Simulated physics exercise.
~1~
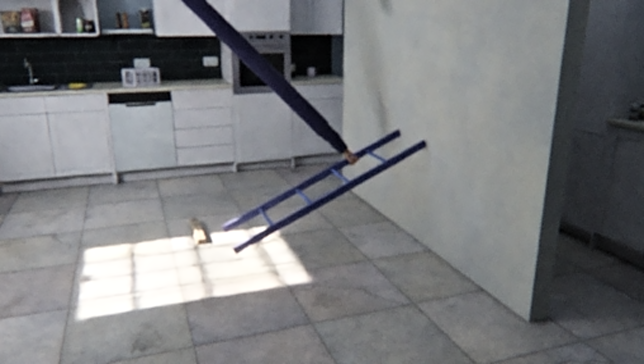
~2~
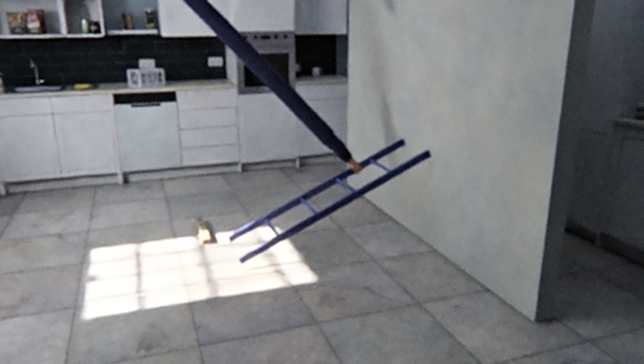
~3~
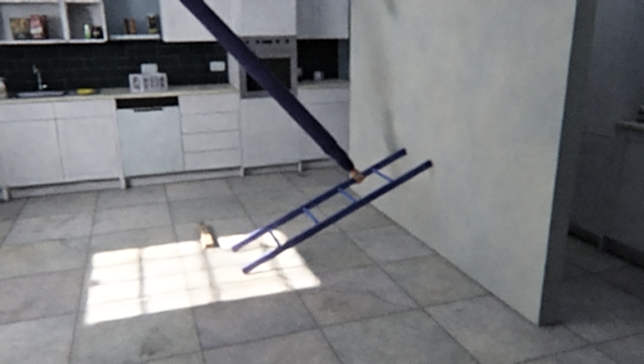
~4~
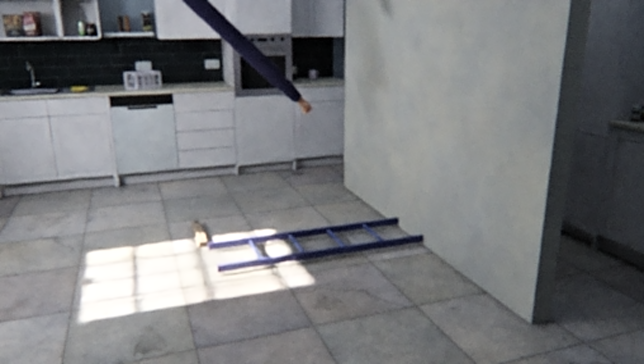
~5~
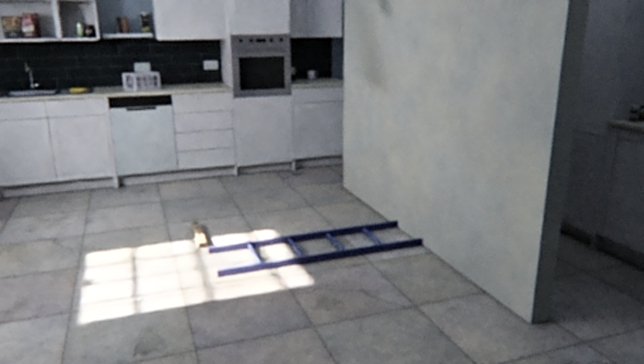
A dark arm leaning a blue gate against a pale wall, then letting go as it slides down flat onto the floor.
